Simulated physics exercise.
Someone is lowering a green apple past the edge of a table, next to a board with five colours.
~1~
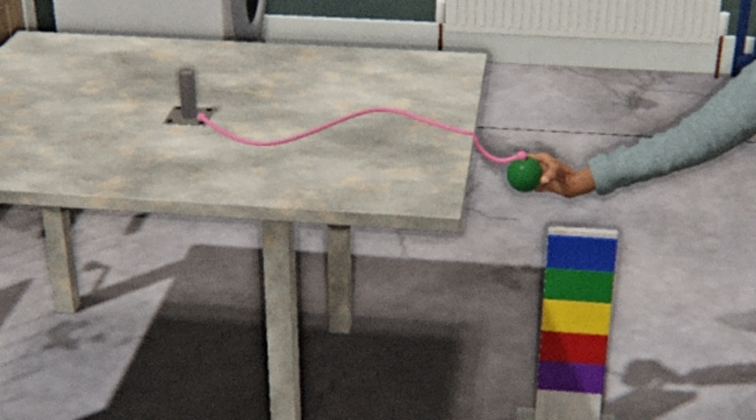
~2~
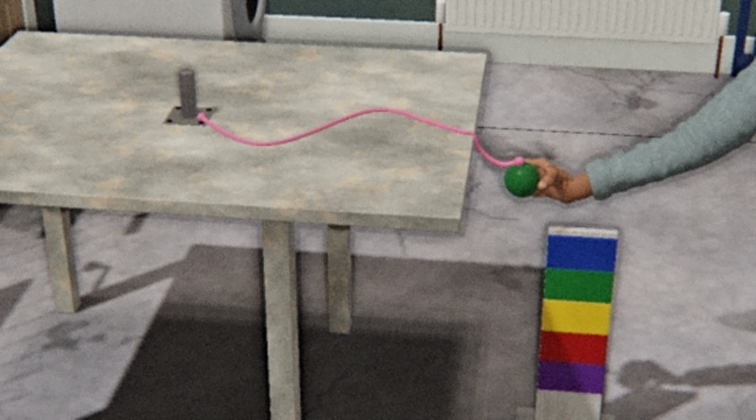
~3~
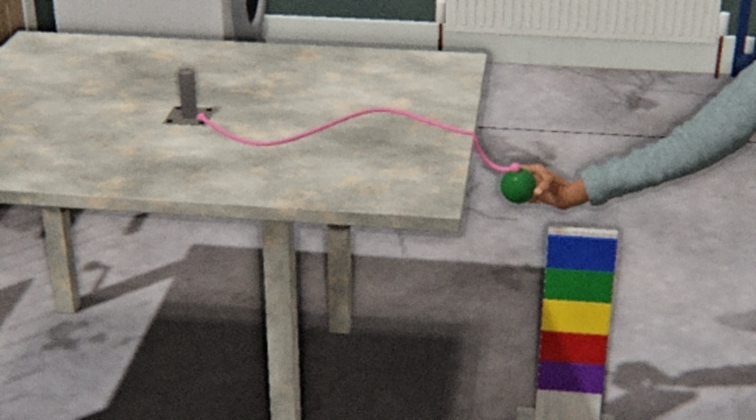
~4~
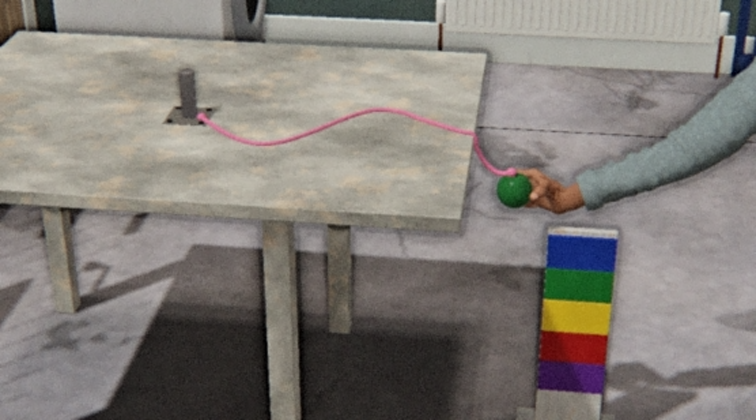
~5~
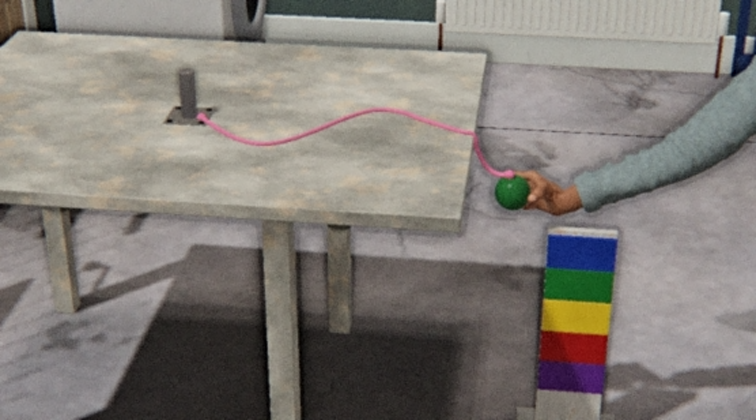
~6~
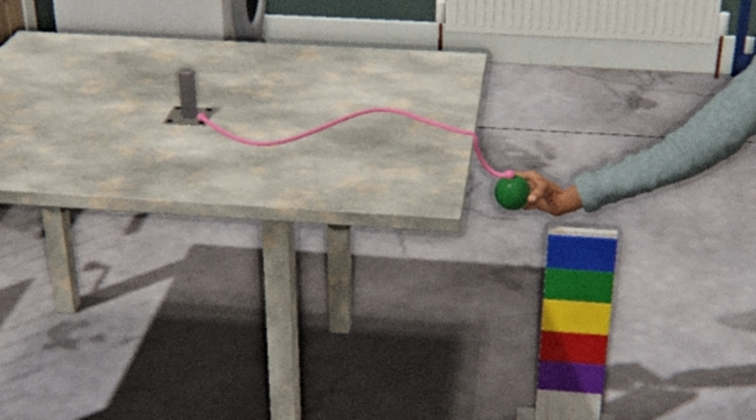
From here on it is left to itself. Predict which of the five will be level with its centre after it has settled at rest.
I predict green.
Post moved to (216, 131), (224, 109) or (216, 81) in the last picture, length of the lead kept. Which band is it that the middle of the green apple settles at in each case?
Try one - yellow; try two - yellow; try three - green.
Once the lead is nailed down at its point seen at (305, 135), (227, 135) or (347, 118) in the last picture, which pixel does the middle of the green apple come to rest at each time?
That would be (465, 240) for the first, (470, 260) for the second and (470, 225) for the third.
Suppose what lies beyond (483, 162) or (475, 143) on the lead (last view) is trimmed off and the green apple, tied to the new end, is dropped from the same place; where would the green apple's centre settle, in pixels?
First (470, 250), then (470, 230).
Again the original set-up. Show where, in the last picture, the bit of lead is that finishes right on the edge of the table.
You'll find it close to (415, 117).
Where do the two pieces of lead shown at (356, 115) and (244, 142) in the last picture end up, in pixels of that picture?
First: (410, 131). Second: (276, 122).
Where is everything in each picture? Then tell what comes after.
In the first frame, green apple (525, 174); blue (582, 255); green (579, 287); yellow (576, 318); red (574, 349); purple (571, 379).
In the second frame, green apple (523, 179); lead through (217, 128) (274, 144) (338, 122) (400, 112) (459, 131).
In the third frame, green apple (519, 186).
In the fourth frame, green apple (515, 190); lead through (217, 128) (274, 144) (338, 122) (400, 112) (459, 131).
In the fifth frame, green apple (513, 192).
In the sixth frame, green apple (513, 192); lead through (217, 128) (274, 144) (338, 122) (400, 112) (459, 131).
Early on, apple near (474, 266); level with green.
Midway, apple near (473, 279); level with green.
Finally, apple near (474, 279); level with green. The green one.
